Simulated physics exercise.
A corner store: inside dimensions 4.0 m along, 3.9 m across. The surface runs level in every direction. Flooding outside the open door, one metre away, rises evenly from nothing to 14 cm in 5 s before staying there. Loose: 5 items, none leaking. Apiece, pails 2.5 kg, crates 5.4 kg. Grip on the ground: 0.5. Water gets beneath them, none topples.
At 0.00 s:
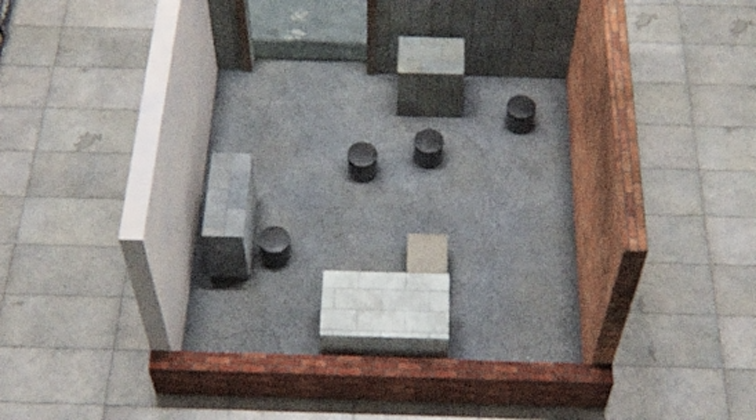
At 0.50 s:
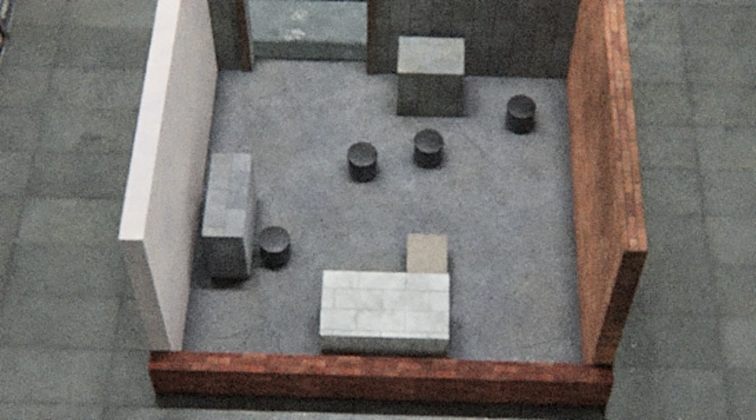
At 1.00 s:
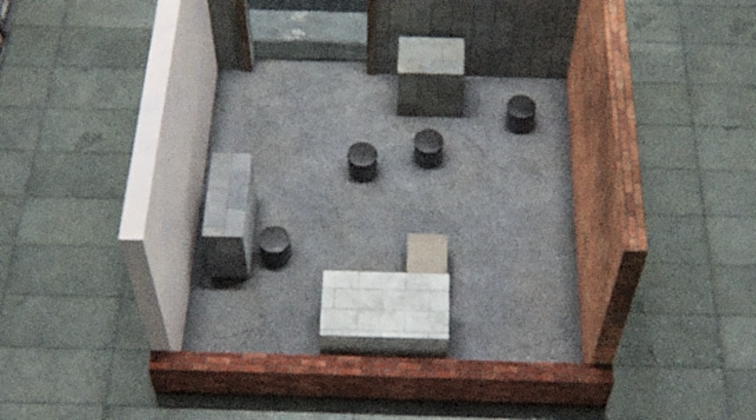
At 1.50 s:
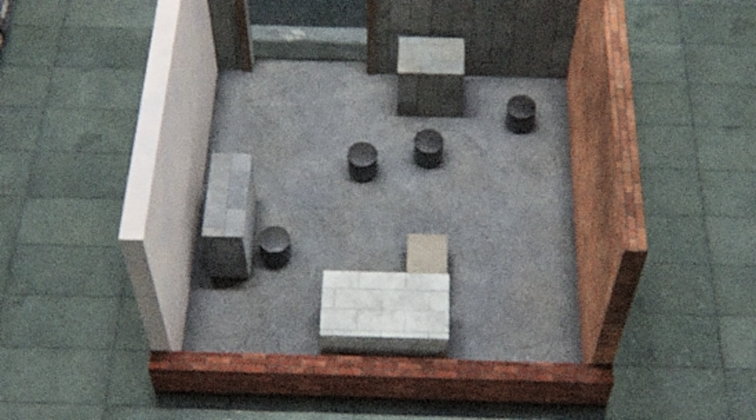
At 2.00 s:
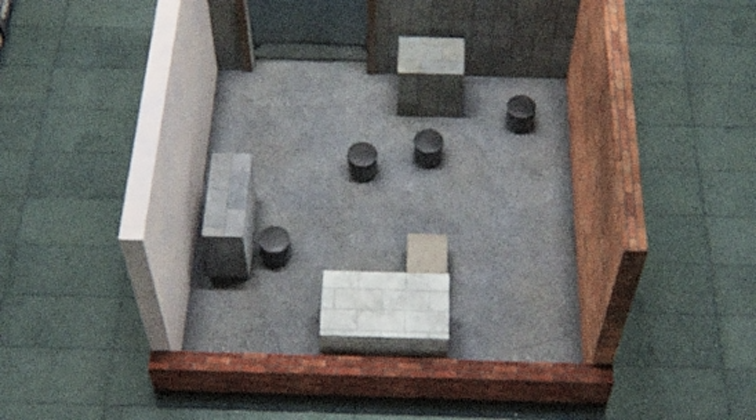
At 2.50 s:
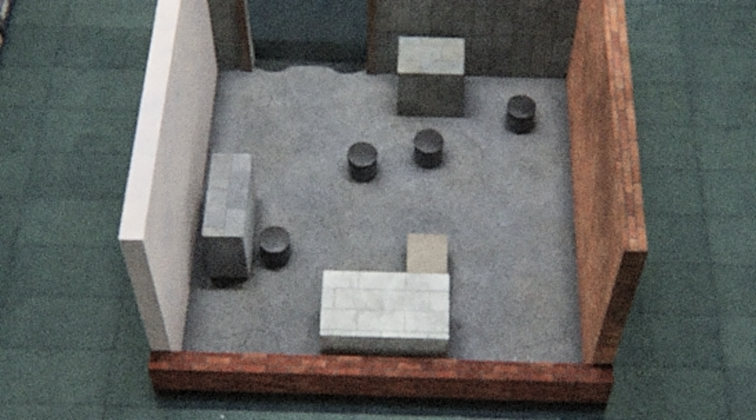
Water spread over the paving around a small open-topped room, turning it from pale grey to dark green and reaching the doorway at the back, while the blocks and dark round stools inside stayed still.
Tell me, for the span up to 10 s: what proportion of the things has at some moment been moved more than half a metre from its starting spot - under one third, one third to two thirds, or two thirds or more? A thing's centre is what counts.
Watching this, I'd call it a moderate share.
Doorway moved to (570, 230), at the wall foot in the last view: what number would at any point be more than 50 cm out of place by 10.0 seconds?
Count: 4.
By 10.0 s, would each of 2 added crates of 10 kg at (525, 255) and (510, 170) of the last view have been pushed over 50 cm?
First one stays within it, second one stays within it.
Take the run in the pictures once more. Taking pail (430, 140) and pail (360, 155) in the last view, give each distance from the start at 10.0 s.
In that order: 0 cm, 200 cm.
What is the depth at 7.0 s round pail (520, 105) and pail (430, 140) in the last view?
Some 0 cm at the first, some 2 cm at the second.
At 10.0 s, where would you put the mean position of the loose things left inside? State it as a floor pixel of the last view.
Roughly at (452, 240).
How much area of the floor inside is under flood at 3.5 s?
1.0 m2.
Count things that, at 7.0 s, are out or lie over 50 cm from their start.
2 of them.
After 3.5 s 0 of 5 are over 50 cm from their spots; 0 afloat.
After 4.5 s 0 of 5 are over 50 cm from their spots; 0 afloat.
After 7.0 s 2 of 5 are over 50 cm from their spots; 0 afloat.
After 10.0 s 3 of 5 are over 50 cm from their spots, and 3 have been at some point; 3 afloat.
